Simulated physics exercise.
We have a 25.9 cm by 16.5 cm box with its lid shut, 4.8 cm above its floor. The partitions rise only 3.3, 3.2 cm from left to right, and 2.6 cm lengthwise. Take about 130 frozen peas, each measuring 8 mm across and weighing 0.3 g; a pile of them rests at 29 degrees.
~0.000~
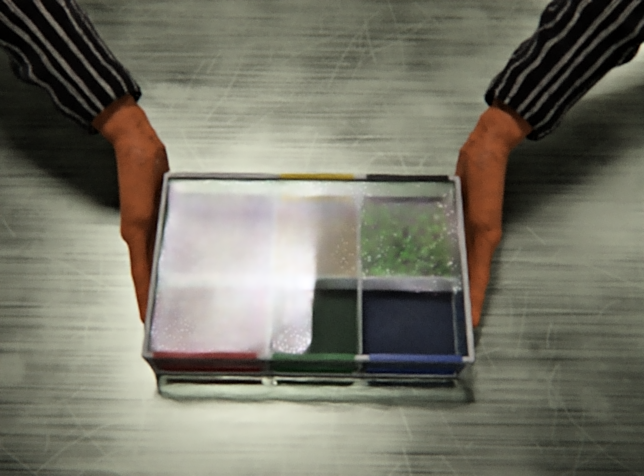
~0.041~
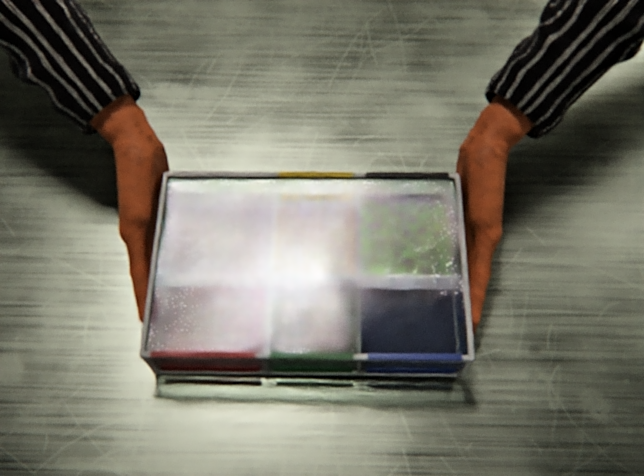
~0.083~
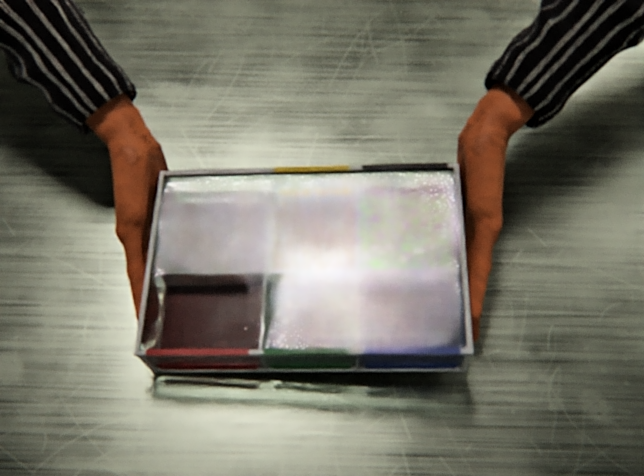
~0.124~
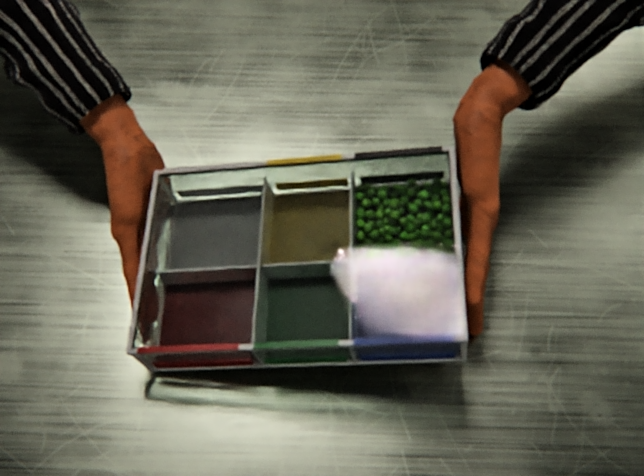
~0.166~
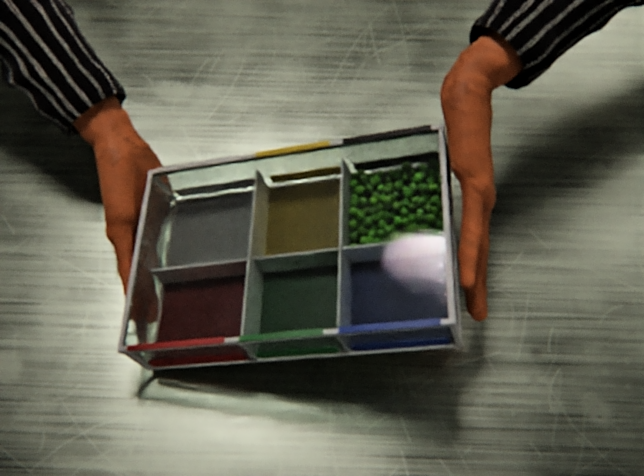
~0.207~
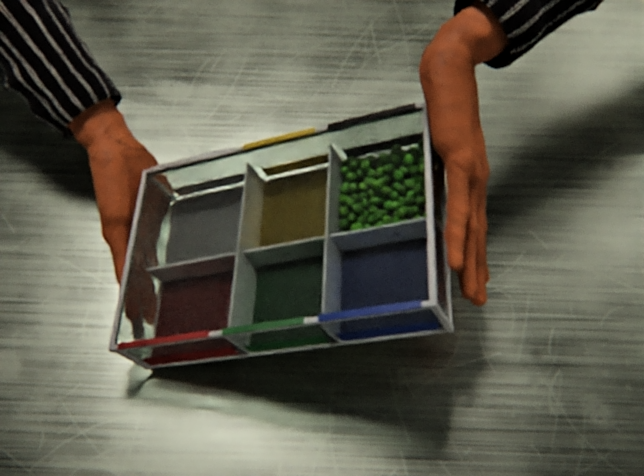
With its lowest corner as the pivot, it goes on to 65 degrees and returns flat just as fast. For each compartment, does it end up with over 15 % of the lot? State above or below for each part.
Red: Below. Blue: Below. Green: Below. Yellow: Above. White: Below. Black: Above.
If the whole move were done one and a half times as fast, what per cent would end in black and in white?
Outcome, in per cent - black: 65; white: 5.
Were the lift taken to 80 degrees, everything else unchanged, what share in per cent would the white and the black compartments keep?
Shares: White 10, black 55, in per cent.
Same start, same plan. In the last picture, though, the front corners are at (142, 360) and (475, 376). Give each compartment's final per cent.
By the end red holds 0%, blue holds 5%, green holds 0%, yellow holds 0%, white holds 0% and black holds 95%.
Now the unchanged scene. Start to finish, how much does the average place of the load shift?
About 4.5 cm.
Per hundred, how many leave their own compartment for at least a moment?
Around 30 percent.
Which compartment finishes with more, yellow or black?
Answer: Black.
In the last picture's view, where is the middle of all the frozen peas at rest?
Somewhere around (371, 237) in the final frame.
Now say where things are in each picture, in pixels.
In the first picture, box tilt 0 degrees, front corners at (147, 353) and (469, 358); black 100 %.
In the second picture, box tilt 1 degrees, front corners at (145, 353) and (469, 356).
In the third picture, box tilt 5 degrees, front corners at (140, 351) and (467, 349), lowest corner left back.
In the fourth picture, box tilt 10 degrees, front corners at (132, 350) and (462, 337), lowest corner left back.
In the fifth picture, box tilt 17 degrees, front corners at (123, 348) and (450, 320), lowest corner left back.
In the sixth picture, box tilt 24 degrees, front corners at (115, 346) and (431, 302), lowest corner left back; black 100 %. The box's pace is about 165 degrees a second.
Then, at 0.58 s, tilt 62 degrees; yellow 15 %, black 85 %.
After 0.83 s, tilt 24 degrees; yellow 30 %, black 70 %.
After 1.18 s, tilt 0 degrees; yellow 30 %, black 70 %.
In the end, at 1.7 s, red 0 %, blue 0 %, green 0 %, yellow 30 %, white 0 %, black 70 %.
